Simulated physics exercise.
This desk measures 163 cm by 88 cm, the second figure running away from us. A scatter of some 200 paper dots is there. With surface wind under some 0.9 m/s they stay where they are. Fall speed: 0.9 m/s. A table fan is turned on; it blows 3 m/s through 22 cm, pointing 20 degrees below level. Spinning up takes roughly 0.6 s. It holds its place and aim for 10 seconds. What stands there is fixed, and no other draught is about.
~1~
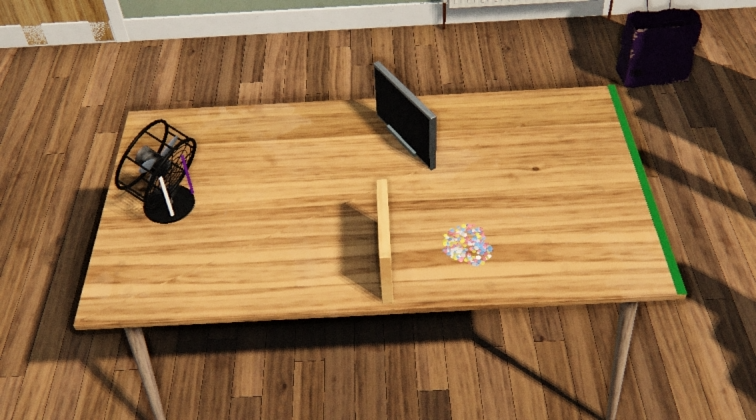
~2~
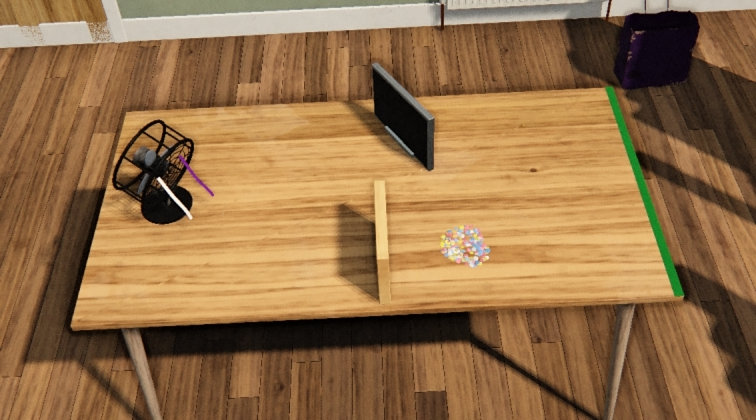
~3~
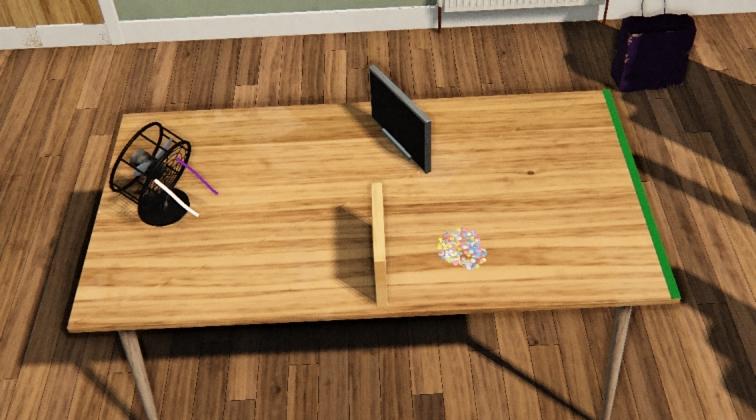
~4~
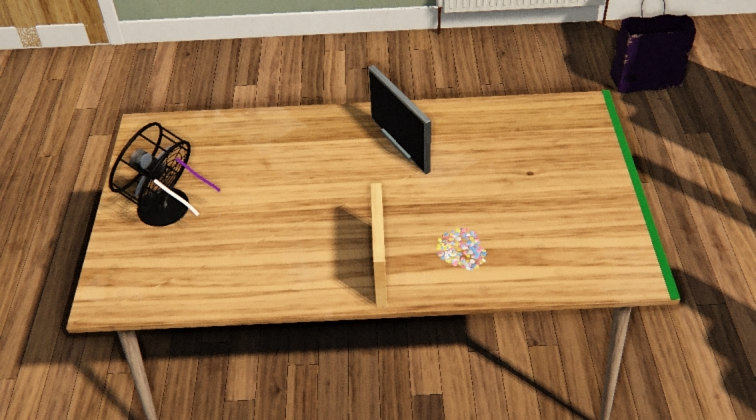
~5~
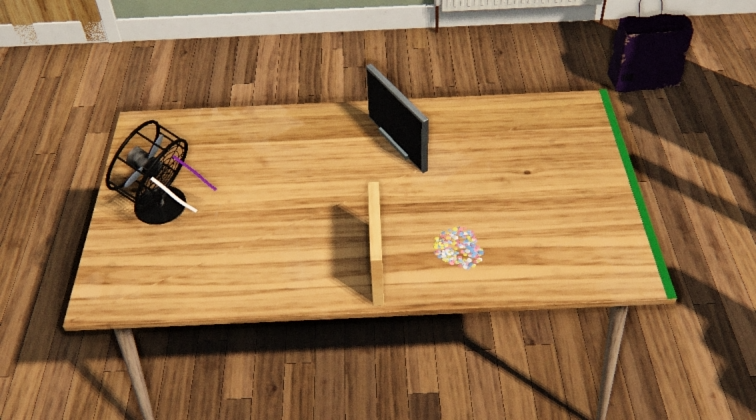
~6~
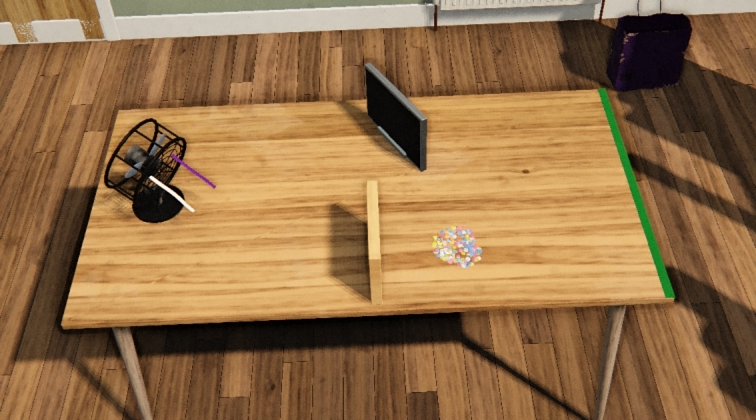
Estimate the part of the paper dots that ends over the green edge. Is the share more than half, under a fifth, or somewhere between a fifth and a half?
The share is under a fifth.
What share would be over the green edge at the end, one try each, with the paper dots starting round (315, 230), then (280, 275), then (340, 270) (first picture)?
Taking the three spots in order, you'd get around 40 percent, 0 percent and 0 percent.
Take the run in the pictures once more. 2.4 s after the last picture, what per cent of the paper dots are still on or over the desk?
Estimate: Near 100 percent.
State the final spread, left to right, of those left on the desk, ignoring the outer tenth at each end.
The middle group spans some 10 cm.
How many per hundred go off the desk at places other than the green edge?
Near 0 %.
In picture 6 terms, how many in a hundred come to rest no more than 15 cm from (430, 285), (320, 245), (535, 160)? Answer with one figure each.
50 %, 0 %, 0 %.
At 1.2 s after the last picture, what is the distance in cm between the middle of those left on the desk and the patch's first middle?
Centre offset: Approx. 0 cm.
Then, 1.2 s after the last picture the count stands so, 0 % are over the green edge; the middle of those still in play is near (454, 247).
Then, 2.4 s after the last picture the count stands so, 0 % are over the green edge; the middle of those still in play is near (454, 247).
Then, 4.7 s after the last picture the count stands so, 0 % are over the green edge; the middle of those still in play is near (454, 247).
Then, 9.2 s after the last picture, at the end, 0 % are over the green edge; the middle of those still in play is near (454, 247).
